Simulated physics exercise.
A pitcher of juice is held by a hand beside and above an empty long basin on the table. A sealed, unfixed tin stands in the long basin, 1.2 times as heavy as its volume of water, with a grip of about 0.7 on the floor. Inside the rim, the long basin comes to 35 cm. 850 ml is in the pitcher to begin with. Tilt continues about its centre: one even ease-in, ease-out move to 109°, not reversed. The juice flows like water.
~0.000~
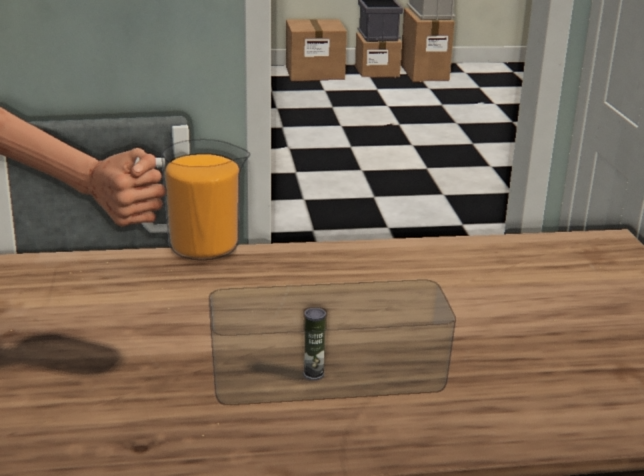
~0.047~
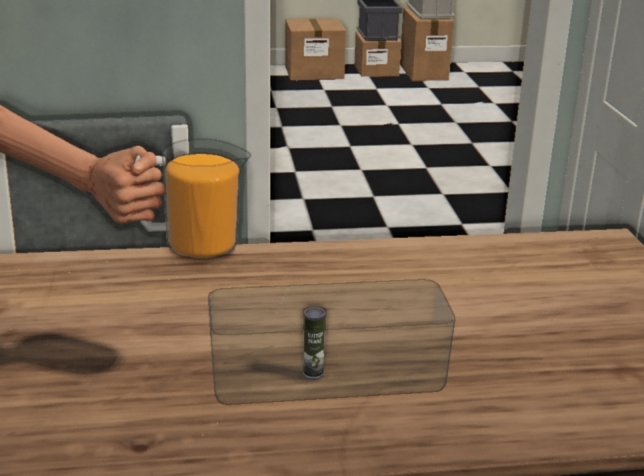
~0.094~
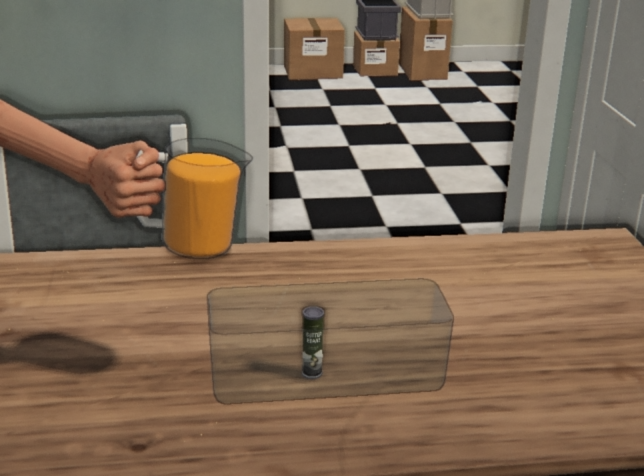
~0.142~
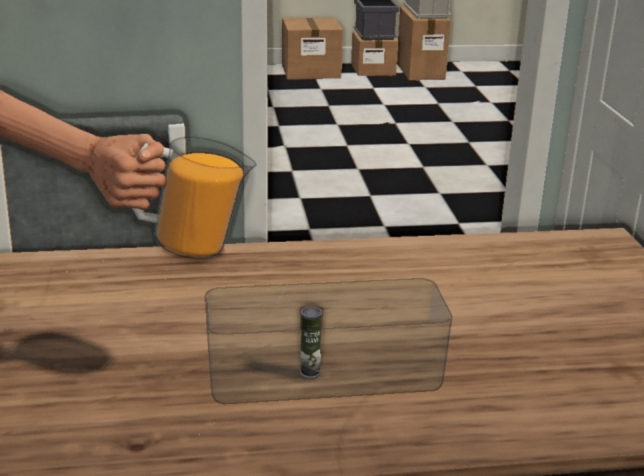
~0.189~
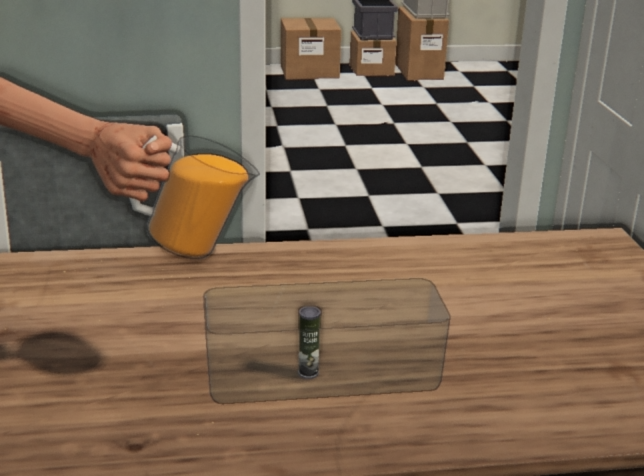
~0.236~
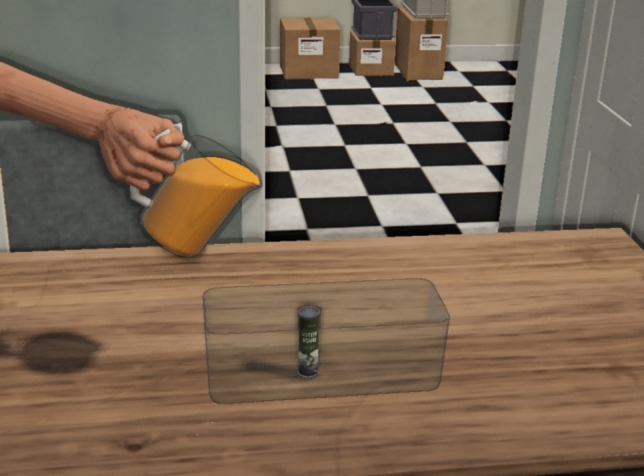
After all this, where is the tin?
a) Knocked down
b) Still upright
Answer: A.
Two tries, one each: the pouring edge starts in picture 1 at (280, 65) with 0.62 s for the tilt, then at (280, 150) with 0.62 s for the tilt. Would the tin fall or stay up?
In the first try it remains standing; in the second it remains standing.
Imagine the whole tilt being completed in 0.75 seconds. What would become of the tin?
After the tilt, the tin has tipped over.
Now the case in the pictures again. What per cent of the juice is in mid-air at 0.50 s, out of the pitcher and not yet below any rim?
Estimate: Some 28 % of the total.
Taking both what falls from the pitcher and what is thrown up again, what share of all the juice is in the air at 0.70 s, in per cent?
Something like 22 per cent of the total.
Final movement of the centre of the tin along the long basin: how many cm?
Roughly 12.5 cm.
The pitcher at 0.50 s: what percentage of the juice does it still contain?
About 62 percent.
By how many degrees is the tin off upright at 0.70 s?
The lean is some 0° away from upright.
By 0.50 s the tilt is 99° and 61 per cent is still to pour; the tin stands where it began.
By 0.70 s the tilt is 109° and 17 per cent is still to pour; the tin stands 2 cm from where it began.
By 0.90 s the tilt is 109° and 2 per cent is still to pour; the tin lies on its side.
By 1.12 s the tilt is 109° and 0 per cent is still to pour; the tin lies on its side.
At rest the tin lies on its side.
